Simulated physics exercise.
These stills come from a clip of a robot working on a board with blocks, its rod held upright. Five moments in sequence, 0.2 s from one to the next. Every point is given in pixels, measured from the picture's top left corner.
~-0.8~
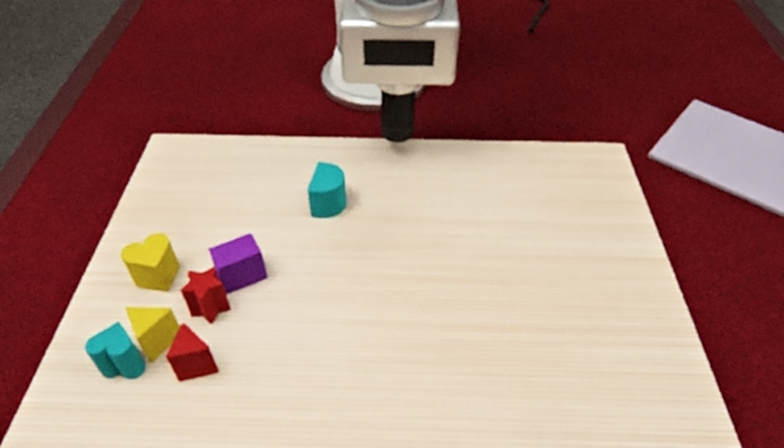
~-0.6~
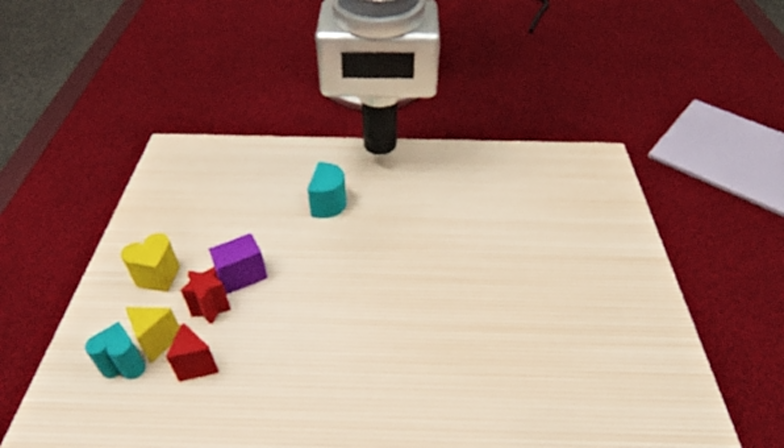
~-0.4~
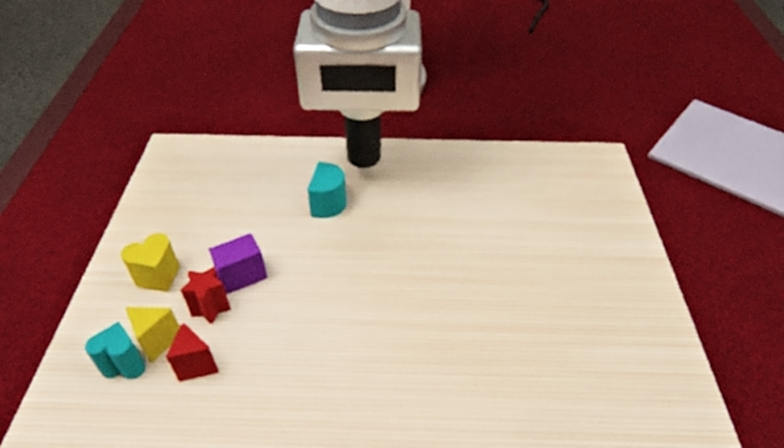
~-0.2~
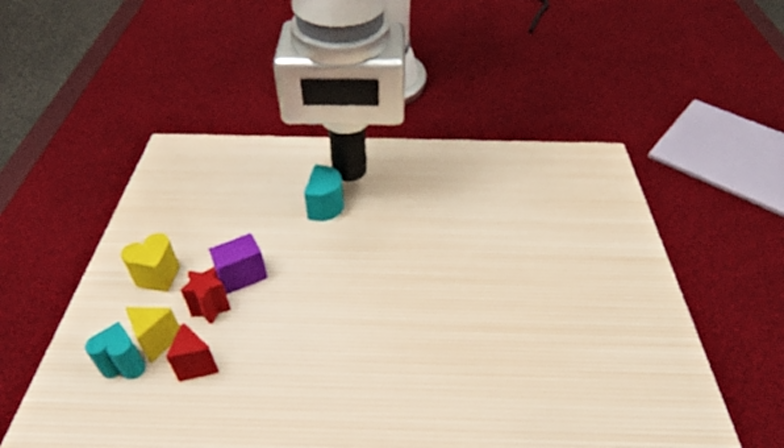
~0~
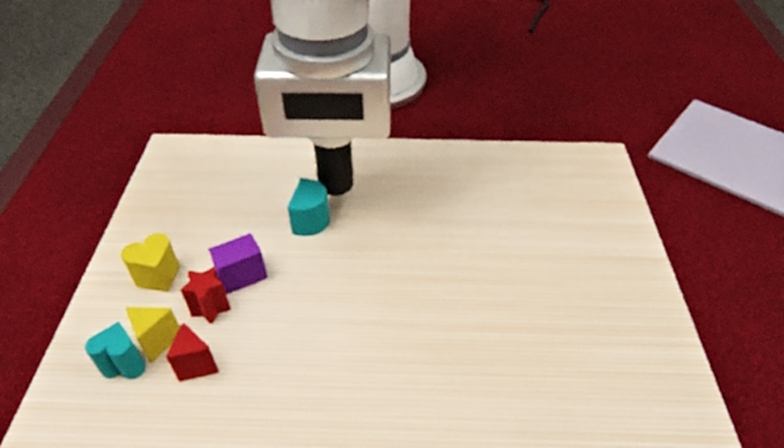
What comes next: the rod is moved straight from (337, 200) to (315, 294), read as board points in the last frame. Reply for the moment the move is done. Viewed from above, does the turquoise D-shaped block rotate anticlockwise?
I expect not.
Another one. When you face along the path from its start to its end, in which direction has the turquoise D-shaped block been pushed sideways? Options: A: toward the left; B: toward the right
Letter B.
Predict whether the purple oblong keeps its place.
The purple oblong will stay where it stands.
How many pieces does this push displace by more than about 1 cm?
There will be one block displaced.
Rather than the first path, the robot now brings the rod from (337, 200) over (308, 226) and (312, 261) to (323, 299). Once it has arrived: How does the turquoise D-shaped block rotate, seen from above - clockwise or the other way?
Looking down, it rotates clockwise.
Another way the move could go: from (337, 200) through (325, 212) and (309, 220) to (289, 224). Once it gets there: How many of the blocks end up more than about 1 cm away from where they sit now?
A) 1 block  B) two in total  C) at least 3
My answer is option A.
The first path, step by step. One third of the way, rod (330, 213); turquoise D-shaped block (289, 215), turned 40° clockwise.
Two thirds of the way, rod (322, 245); turquoise D-shaped block (277, 227), turned 85° clockwise.
At the end, rod (313, 279); purple oblong in place; turquoise D-shaped block (277, 227), turned 85° clockwise.
